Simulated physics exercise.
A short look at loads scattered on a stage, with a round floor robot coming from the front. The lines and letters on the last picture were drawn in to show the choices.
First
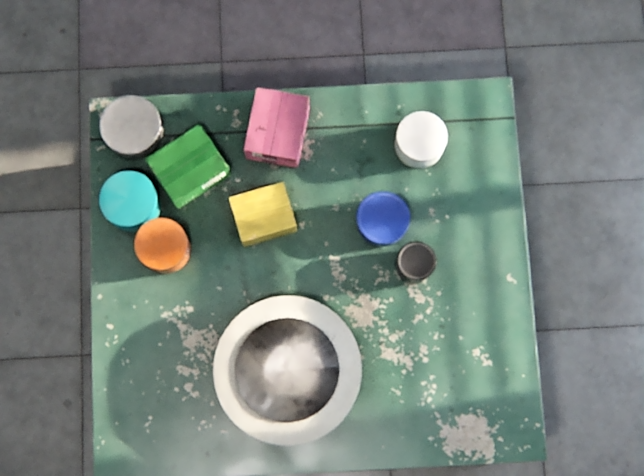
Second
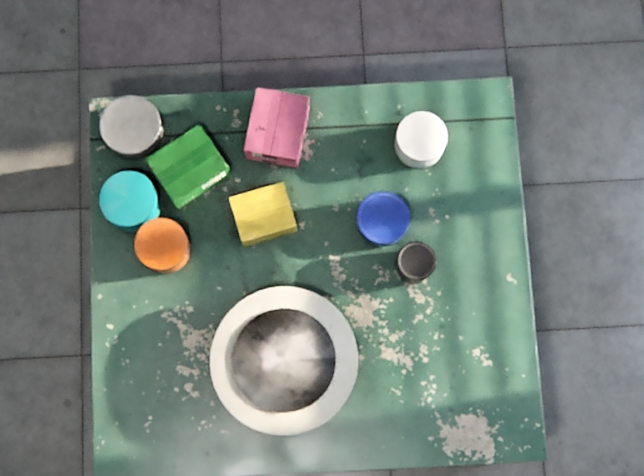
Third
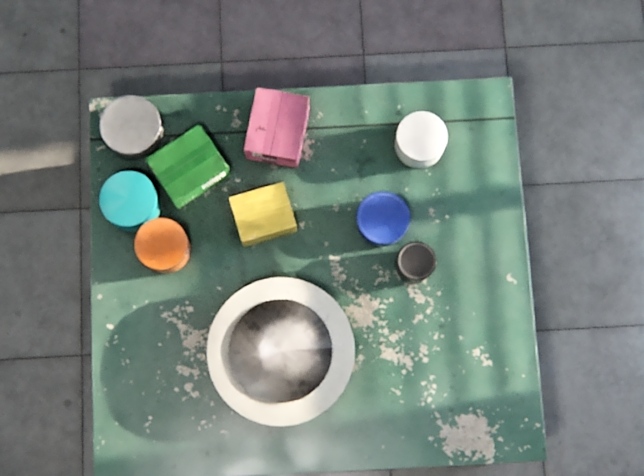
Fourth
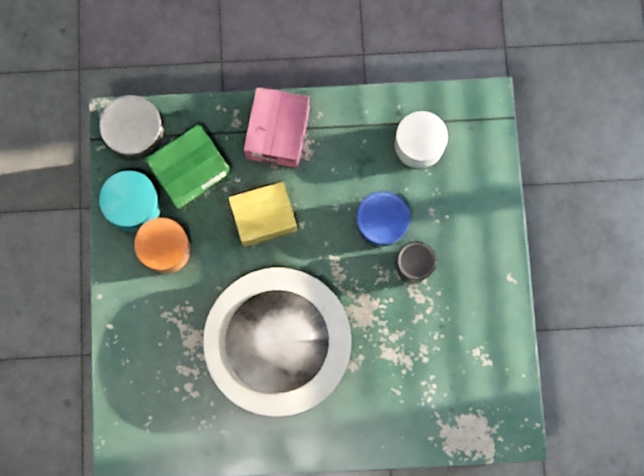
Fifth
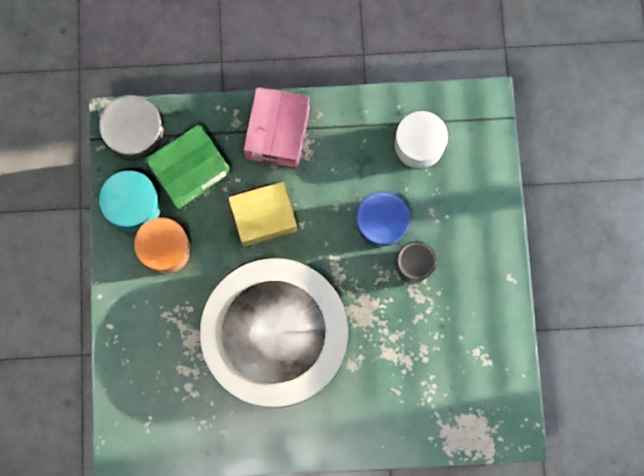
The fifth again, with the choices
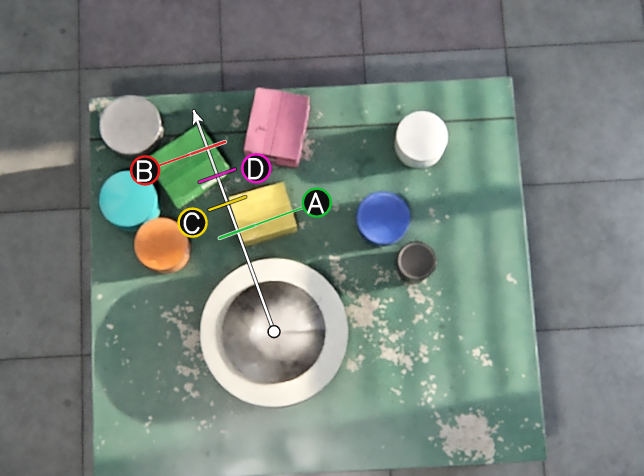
A round white-rimmed floor robot moves slowly up and slightly left across a worn green stage, drawing nearer to the yellow crate and orange pail, while the surrounding pails, canister, crate and parcels stay still.
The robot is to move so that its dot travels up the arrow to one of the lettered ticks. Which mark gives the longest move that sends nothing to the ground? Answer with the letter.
Mark A.
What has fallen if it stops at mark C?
The pink parcel.
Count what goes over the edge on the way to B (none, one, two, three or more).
In all, three or more.
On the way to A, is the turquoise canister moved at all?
Yes.
On the marked copy, A at (238, 232); B at (207, 148); C at (227, 203); D at (218, 176); the arrow from (274, 332) to (194, 111); the white dot at (274, 332).
Taking A. A third of the way, robot (261, 296); yellow crate (264, 202); grey pail (132, 128).
Two thirds of the way, robot (248, 259); pink parcel (279, 115); turquoise canister (124, 198).
When it is over, robot (240, 235); pink parcel (282, 95); turquoise canister (114, 191); nothing has fallen.
As for the rest, B drops the pink parcel, yellow crate, grey pail and green box; C drops the pink parcel; D drops the pink parcel and grey pail.
